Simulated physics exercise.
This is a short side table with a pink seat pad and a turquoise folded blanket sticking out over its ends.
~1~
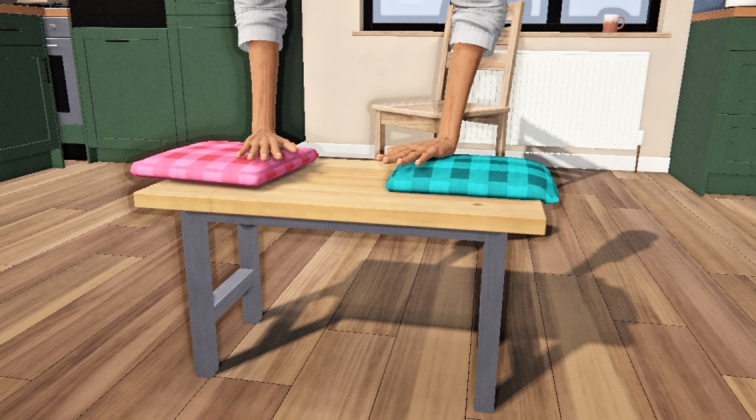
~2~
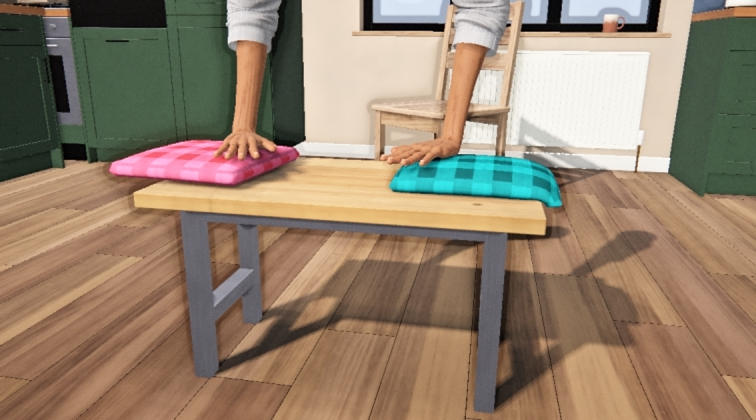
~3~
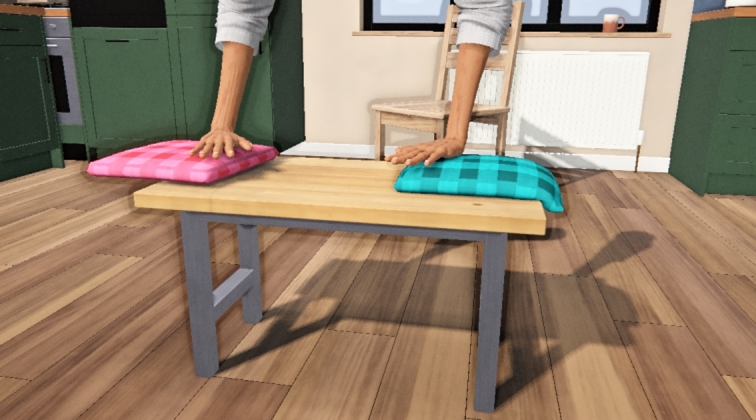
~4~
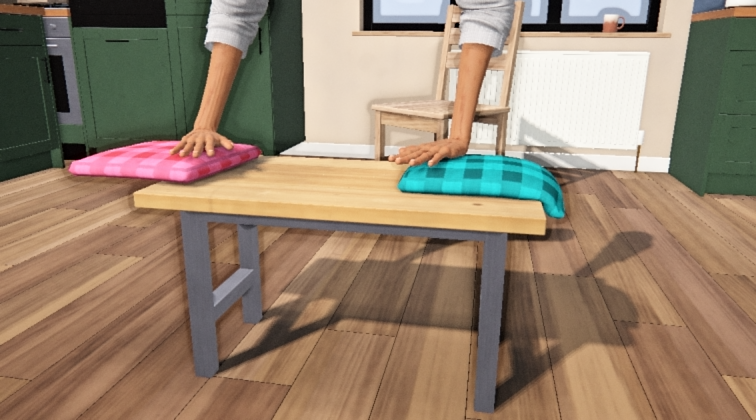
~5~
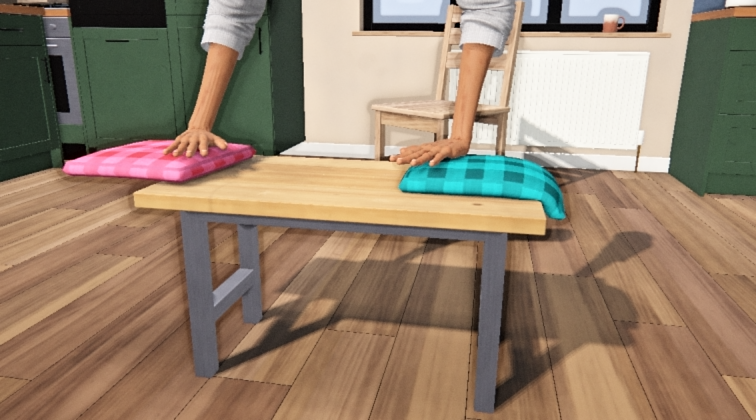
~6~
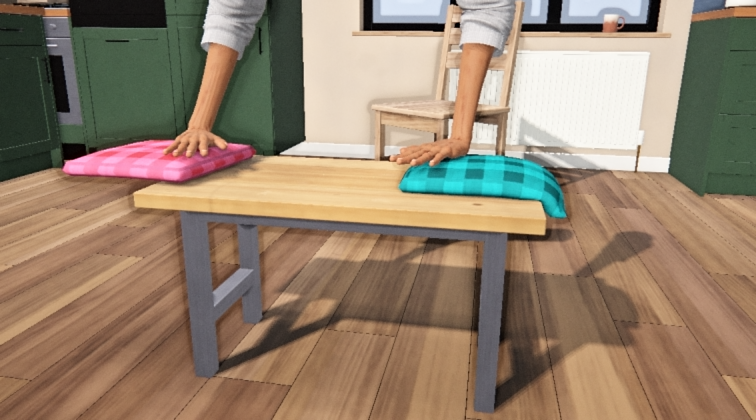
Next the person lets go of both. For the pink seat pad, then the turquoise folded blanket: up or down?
In the end the pink seat pad slumps off the end. The turquoise folded blanket remains on top.
Then, 0.34 s after the last picture, seat pad falling near (165, 235); folded blanket lying still.
Then, 0.62 s after the last picture, seat pad on the floor near (140, 311); folded blanket lying still.
At rest, seat pad on the floor near (138, 316); folded blanket lying still. The pink seat pad tips over and falls and the turquoise folded blanket holds its place.
